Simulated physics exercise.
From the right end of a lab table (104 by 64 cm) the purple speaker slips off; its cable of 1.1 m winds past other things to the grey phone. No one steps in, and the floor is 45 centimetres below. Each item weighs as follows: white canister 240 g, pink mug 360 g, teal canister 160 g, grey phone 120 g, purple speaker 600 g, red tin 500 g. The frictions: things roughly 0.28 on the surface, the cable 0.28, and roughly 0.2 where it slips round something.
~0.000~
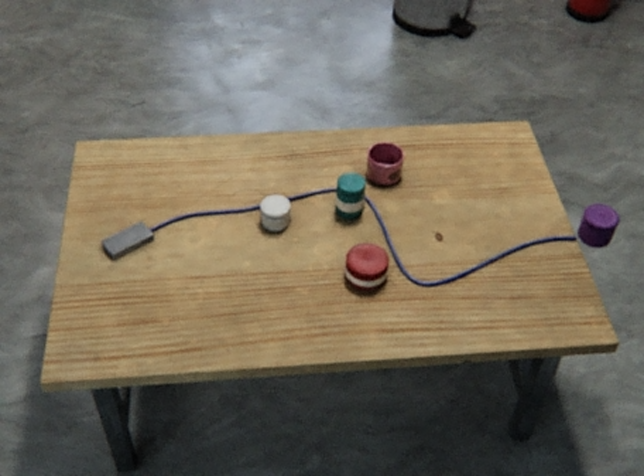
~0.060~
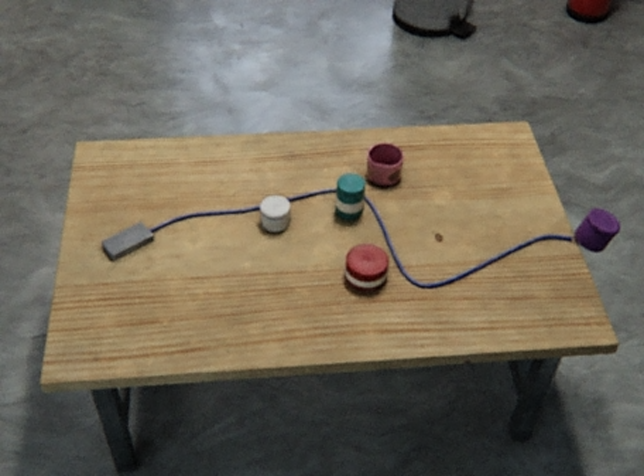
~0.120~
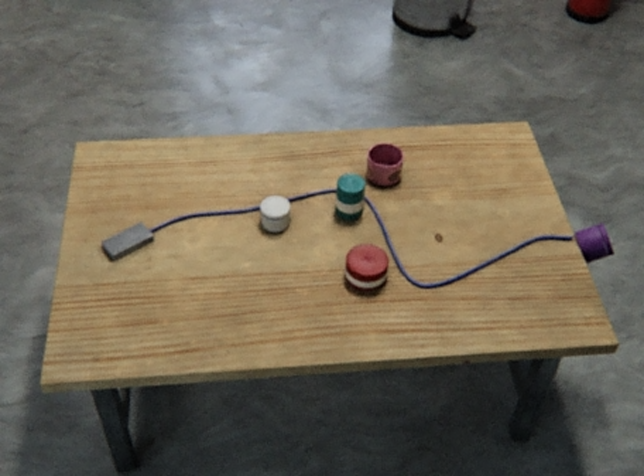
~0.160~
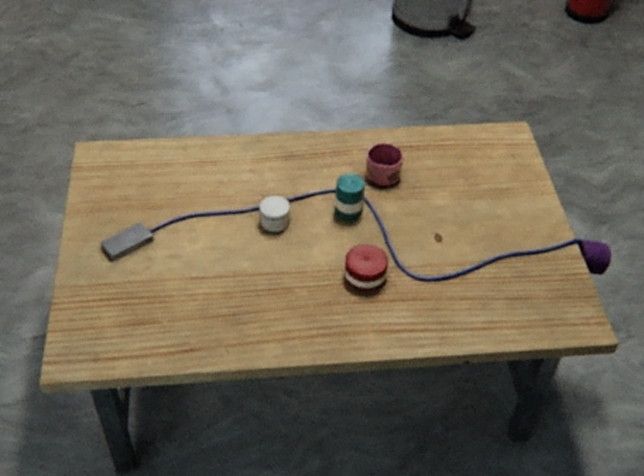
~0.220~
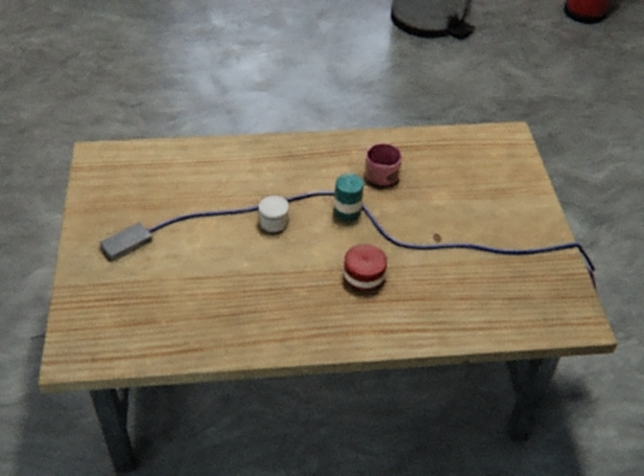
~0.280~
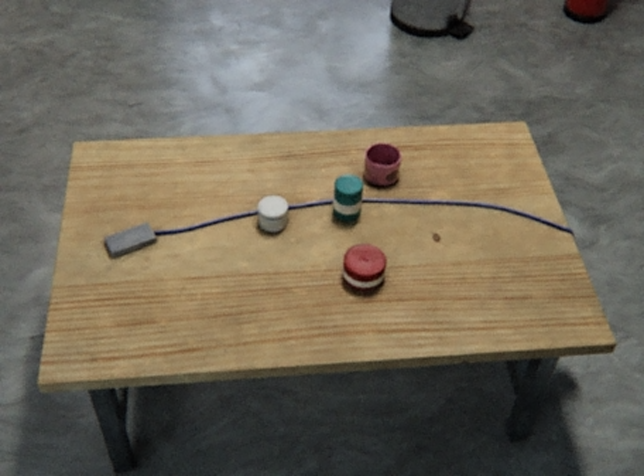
The clip opens on a wooden table holding a grey device, several small containers and a winding blue cable, with a purple cylinder at the right edge. The cylinder tilts and drops over the edge out of sight, drawing the cable straighter across the tabletop as the grey device turns slightly.
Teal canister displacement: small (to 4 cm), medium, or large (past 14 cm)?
Medium.
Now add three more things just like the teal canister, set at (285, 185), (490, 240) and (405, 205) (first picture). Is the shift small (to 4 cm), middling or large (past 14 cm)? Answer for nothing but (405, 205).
There: Small.
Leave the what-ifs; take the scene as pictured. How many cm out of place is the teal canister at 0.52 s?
Teal canister: 8 cm.
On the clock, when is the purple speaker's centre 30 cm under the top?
At 0.30 s.
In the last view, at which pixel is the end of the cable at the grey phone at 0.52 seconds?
You'll find it near pixel (351, 157).
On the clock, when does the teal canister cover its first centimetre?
For the teal canister, 0.32 seconds.
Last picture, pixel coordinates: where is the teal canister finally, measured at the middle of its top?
Near (358, 213).
After 0.5 s, the cable's tail end at (351, 157); teal canister 9 cm off its start, grey phone 48 cm off its start, white canister 7 cm off its start.
After 0.7 s, the cable's tail end at (387, 136); teal canister 9 cm off its start, grey phone 68 cm off its start, white canister 9 cm off its start.
After 1.0 s, the cable's tail end at (395, 133); teal canister 9 cm off its start at (358, 213), grey phone 70 cm off its start at (412, 130), white canister 9 cm off its start at (311, 220).
After 1.2 s, the cable's tail end at (395, 133); teal canister 9 cm off its start, grey phone 70 cm off its start, white canister 9 cm off its start.
After 2.4 s, the cable's tail end at (395, 134); teal canister 9 cm off its start at (358, 213), grey phone 70 cm off its start at (413, 130), white canister 9 cm off its start at (311, 220), pink mug 1 cm off its start at (388, 152).
